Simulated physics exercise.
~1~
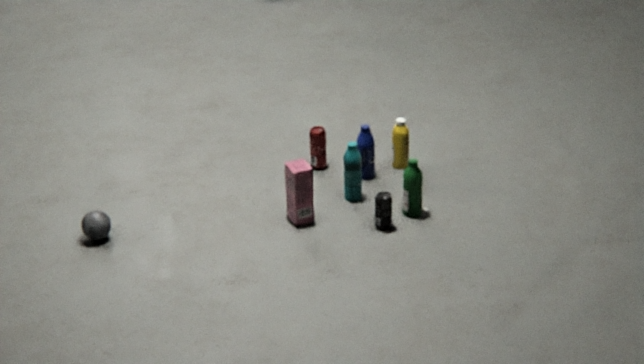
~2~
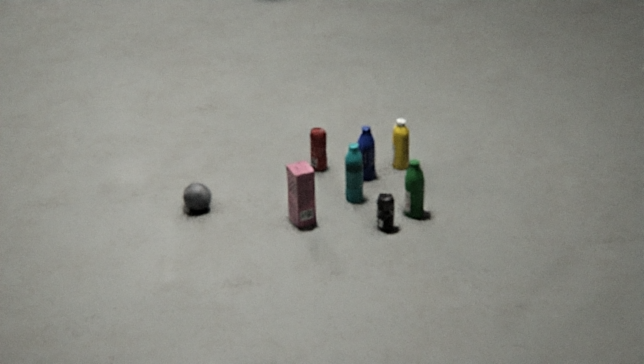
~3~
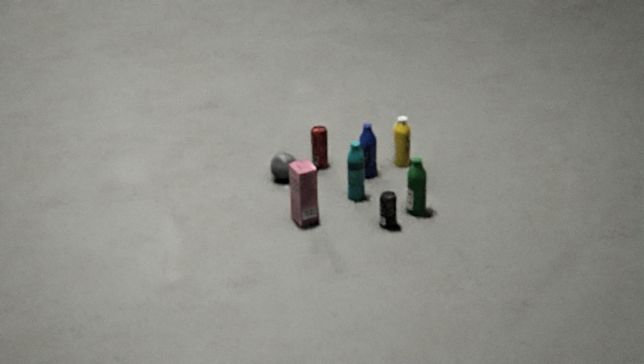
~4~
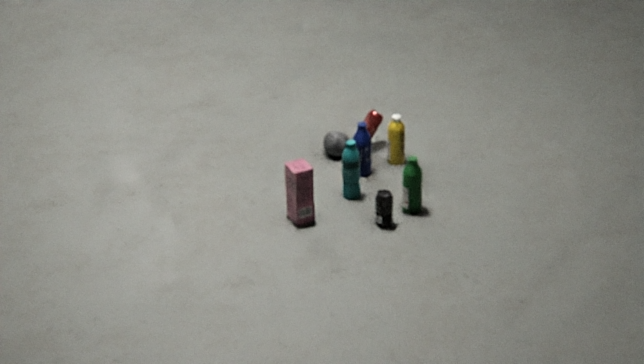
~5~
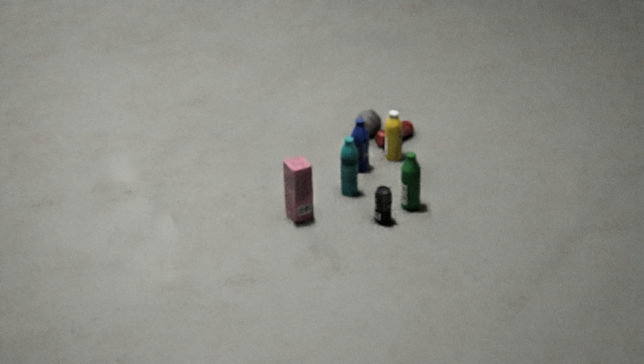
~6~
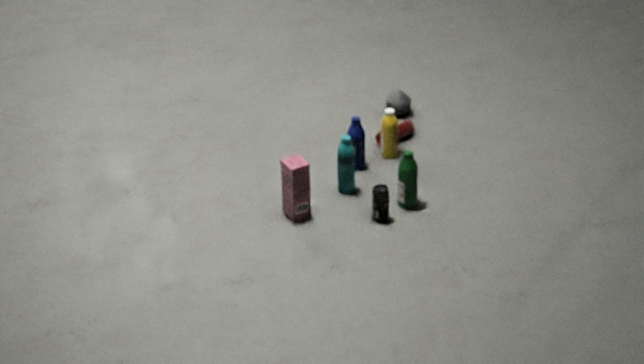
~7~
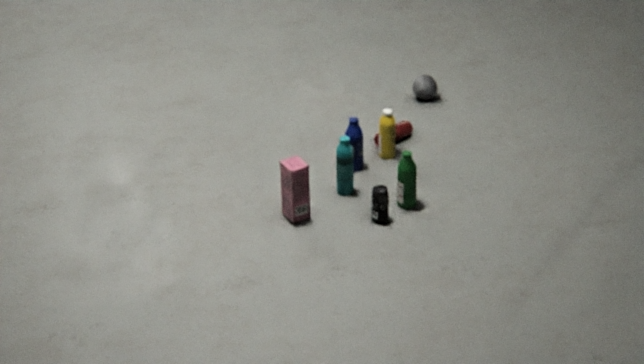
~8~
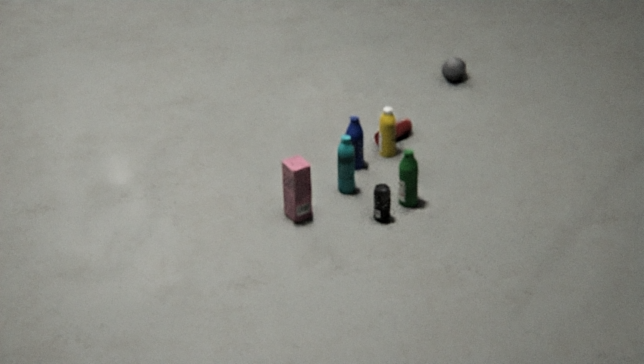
A pale grey floor is seen from above at an angle, with seven upright items grouped right of centre and a dark grey ball off to the left. A pink carton stands at the front left of the group, a black can and green bottle at the front right, a turquoise bottle in the middle, and a red can, blue bottle and yellow bottle behind. The ball rolls right, passes behind the carton and knocks the red can over. It continues behind the blue and yellow bottles, then rolls away toward the upper right. The red can ends on its side behind the yellow bottle, while the other six items remain standing.
